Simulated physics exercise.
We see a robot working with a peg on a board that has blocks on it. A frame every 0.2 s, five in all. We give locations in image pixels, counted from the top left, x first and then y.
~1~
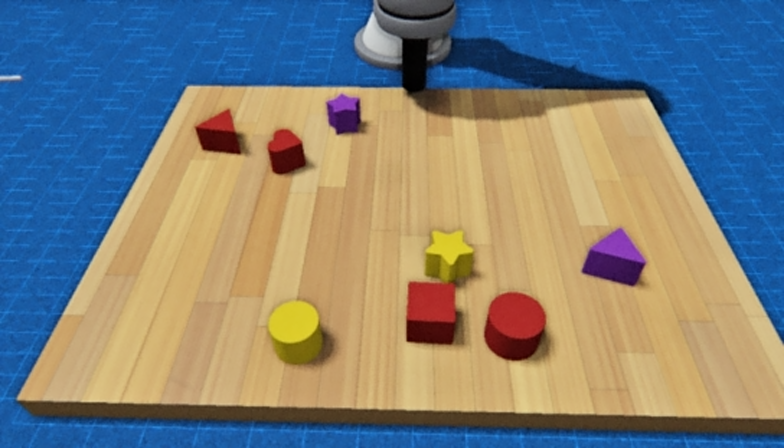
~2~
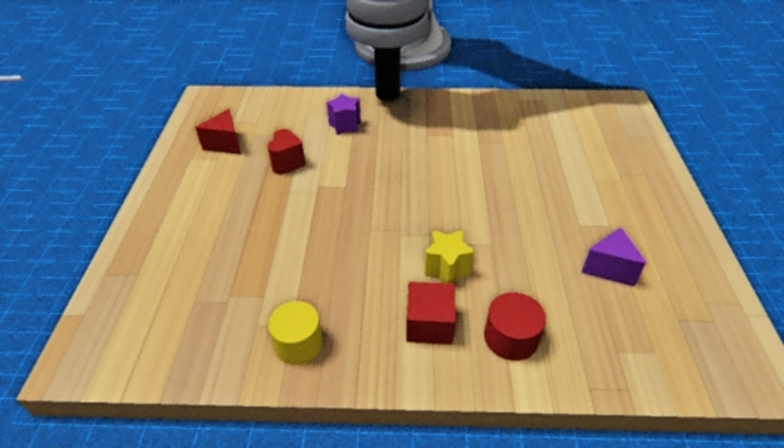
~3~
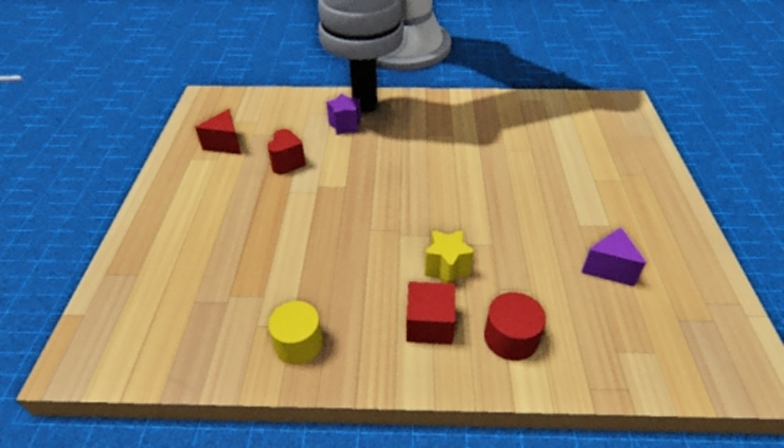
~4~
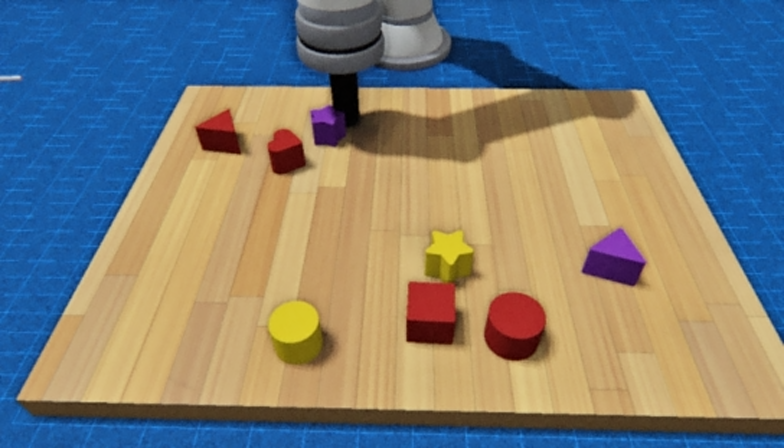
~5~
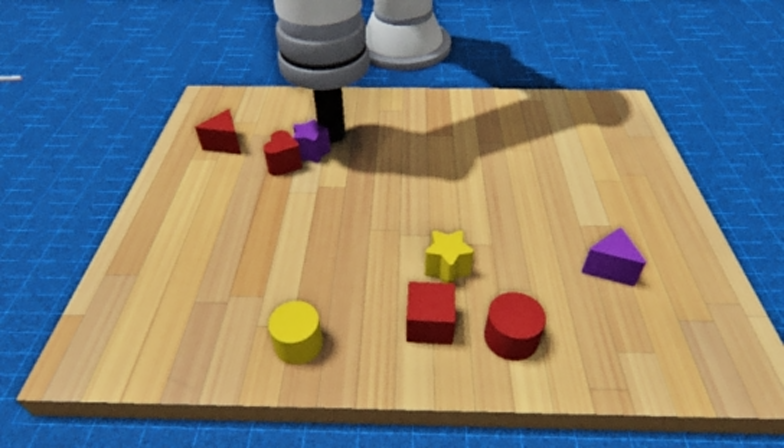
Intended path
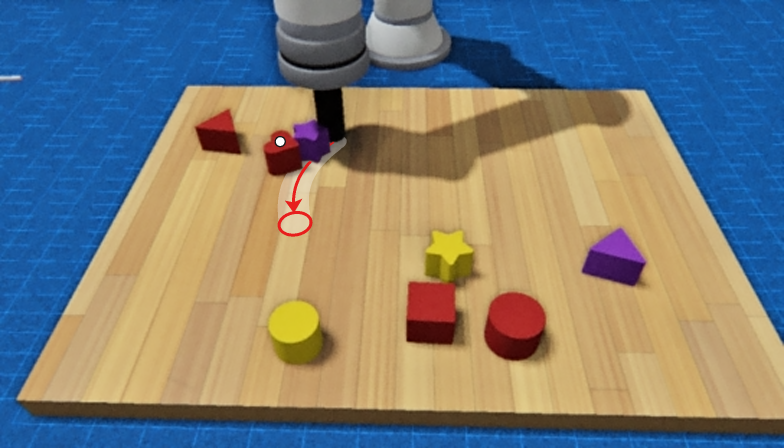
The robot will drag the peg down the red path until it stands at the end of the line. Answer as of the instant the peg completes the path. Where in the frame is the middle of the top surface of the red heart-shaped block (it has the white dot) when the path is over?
Somewhere near (232, 161).
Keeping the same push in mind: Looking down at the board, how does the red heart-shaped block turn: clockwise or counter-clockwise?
If we look at it from overhead, the red heart-shaped block pivots clockwise.
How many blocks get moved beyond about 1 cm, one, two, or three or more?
By the end of the path, two blocks have moved more than about a centimetre.
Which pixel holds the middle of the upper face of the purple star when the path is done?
At (259, 170).
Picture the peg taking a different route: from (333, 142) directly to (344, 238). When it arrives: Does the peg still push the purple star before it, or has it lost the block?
My guess is it ends up beside or behind the peg.
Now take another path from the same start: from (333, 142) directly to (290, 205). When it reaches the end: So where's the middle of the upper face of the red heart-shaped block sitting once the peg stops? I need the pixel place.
Just about (243, 156).
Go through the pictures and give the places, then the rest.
The first frame shows peg tip at (414, 86); block tops, red heart-shaped block at (284, 140); purple star at (344, 103).
The second frame shows peg at (388, 95); blocks unchanged.
The third frame shows peg at (365, 106); blocks unchanged.
The fourth frame shows peg at (347, 120); purple star at (326, 114).
The fifth frame shows peg at (332, 135); red heart-shaped block at (280, 142); purple star at (309, 130).
Path on the board, from (333, 142) via (308, 164) and (294, 192), ending at (295, 224); the dot is on the red heart-shaped block.
On the path given first. One third of the way, peg at (307, 157); red heart-shaped block at (248, 156), turned 50° clockwise; purple star at (279, 152).
Two thirds of the way, peg at (293, 185); red heart-shaped block at (232, 161), turned 70° clockwise; purple star at (260, 169), turned 45° clockwise.
At the end, peg at (294, 216); red heart-shaped block at (232, 161), turned 70° clockwise; purple star at (259, 170), turned 50° clockwise.
